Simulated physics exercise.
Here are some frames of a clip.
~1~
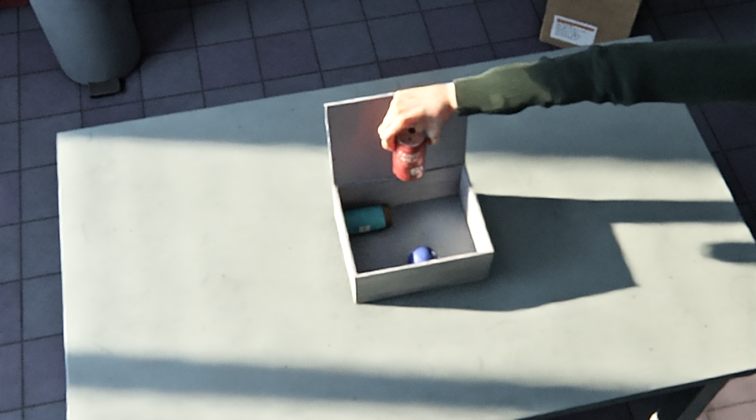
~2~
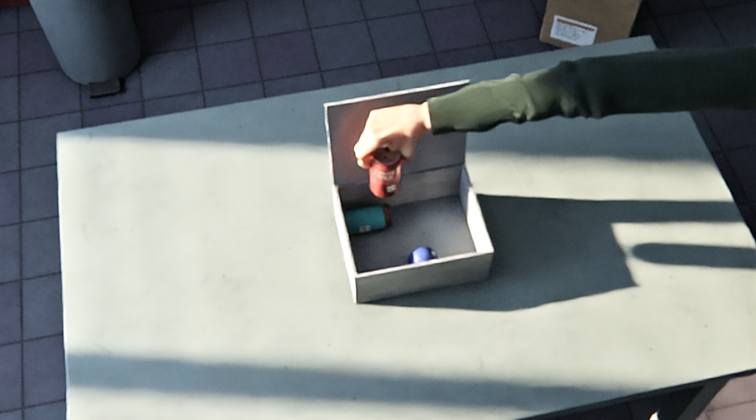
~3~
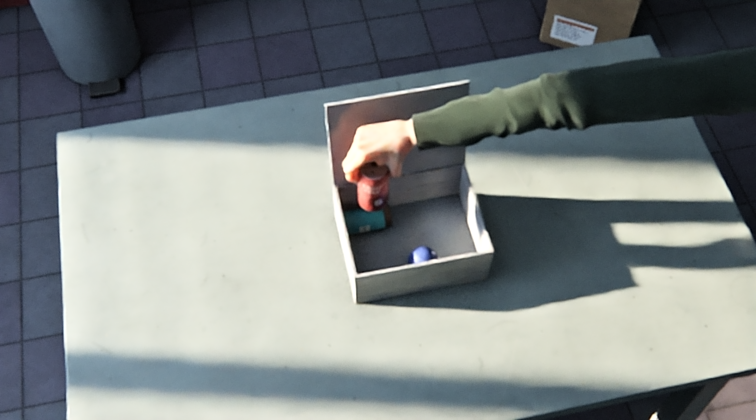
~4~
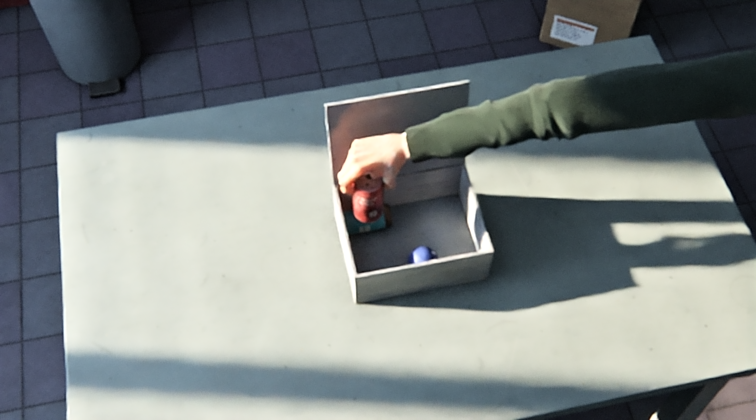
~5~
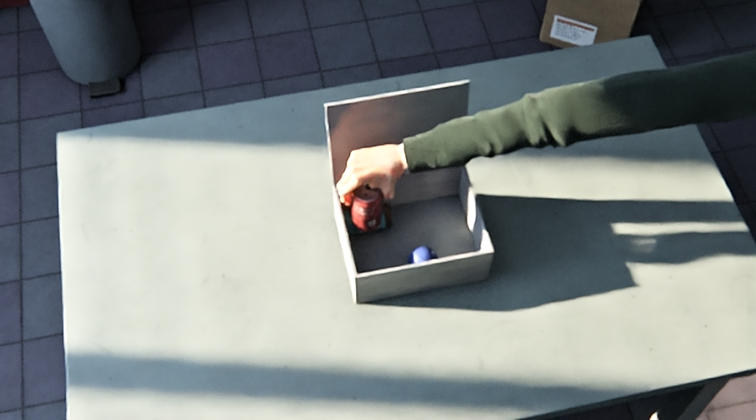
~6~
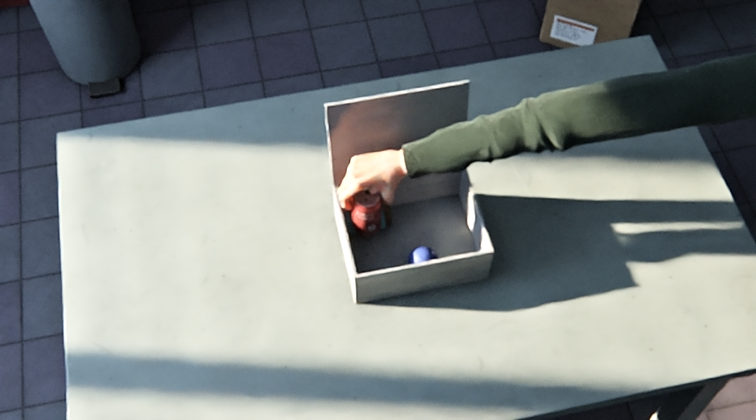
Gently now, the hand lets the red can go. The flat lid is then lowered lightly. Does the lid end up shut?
The lid is going to go down completely.
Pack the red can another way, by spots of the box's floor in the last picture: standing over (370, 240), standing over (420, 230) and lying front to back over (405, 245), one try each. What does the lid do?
The lid lowers completely the first time, is kept raised the second time and lowers completely the third time.
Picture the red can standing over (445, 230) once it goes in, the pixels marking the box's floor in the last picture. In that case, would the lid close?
Result: Lid remains raised.
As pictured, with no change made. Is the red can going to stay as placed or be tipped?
It ends up leaning.
Then, 0.90 s later than the last frame, lid starting down; red can on its side near (372, 254).
Then, 1.60 s later than the last frame, lid 57° above the rim; red can on its side near (372, 254).
Then, 1.90 s later than the last frame, lid 18° above the rim; red can on its side near (372, 254).
When it is over, lid shut; lying over in the box, red can; the other 2 as before. End places, in pixels of the last picture, red can near (372, 254).
